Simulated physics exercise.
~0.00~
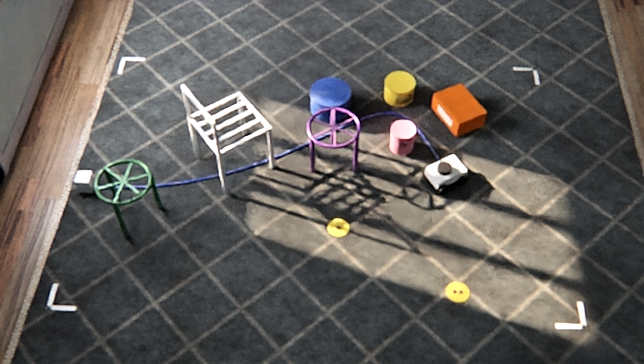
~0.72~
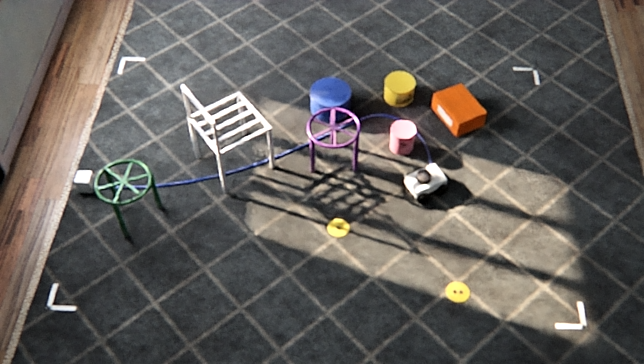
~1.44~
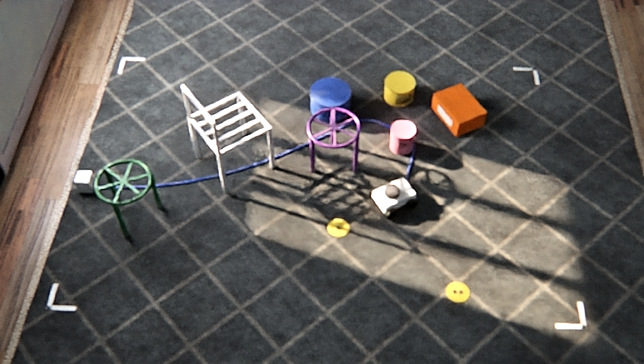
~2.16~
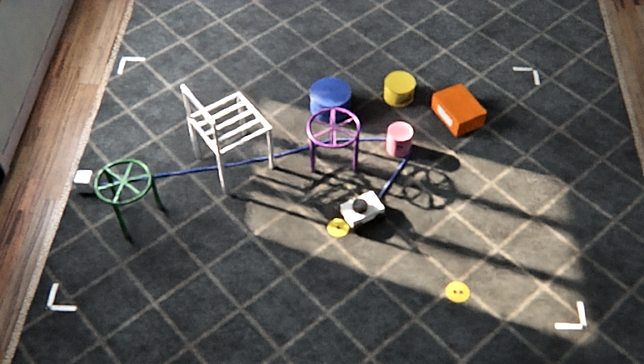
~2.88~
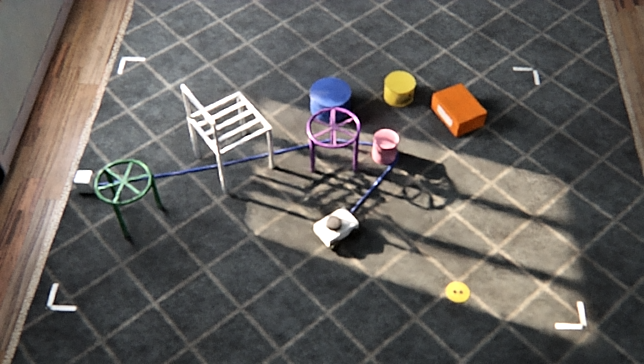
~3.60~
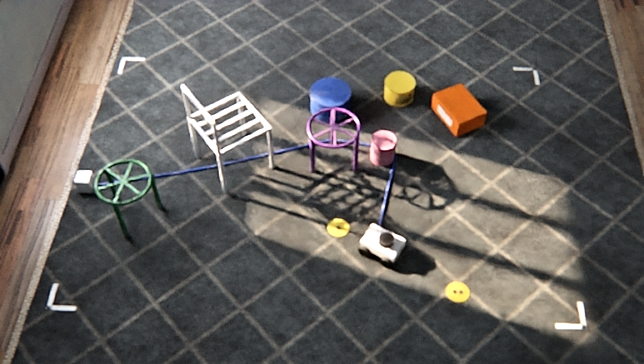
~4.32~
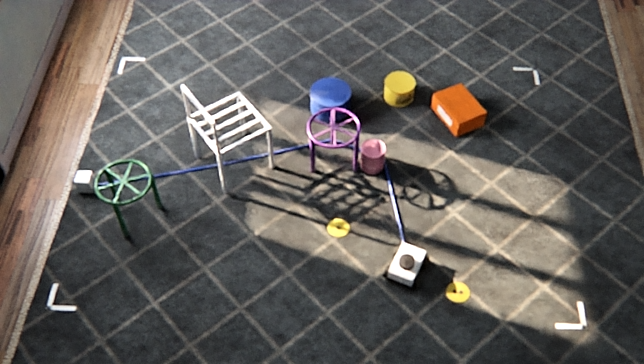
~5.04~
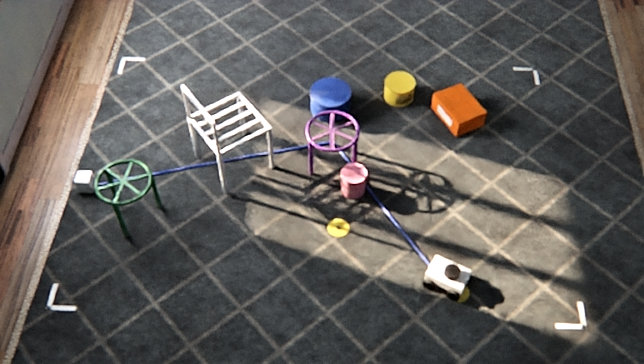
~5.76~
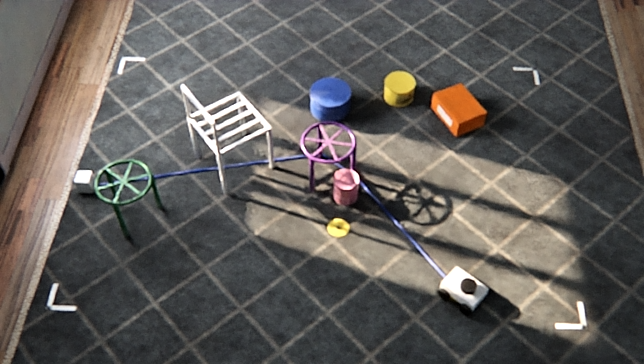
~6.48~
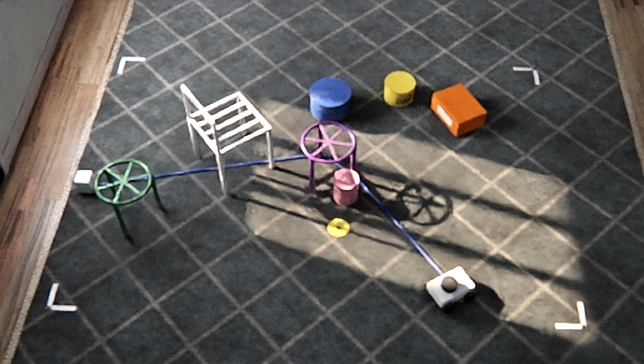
Living-room floor, small white cart towing a blue lead past two yellow marks, dragging a pink bucket and nudging a purple stool before stopping.
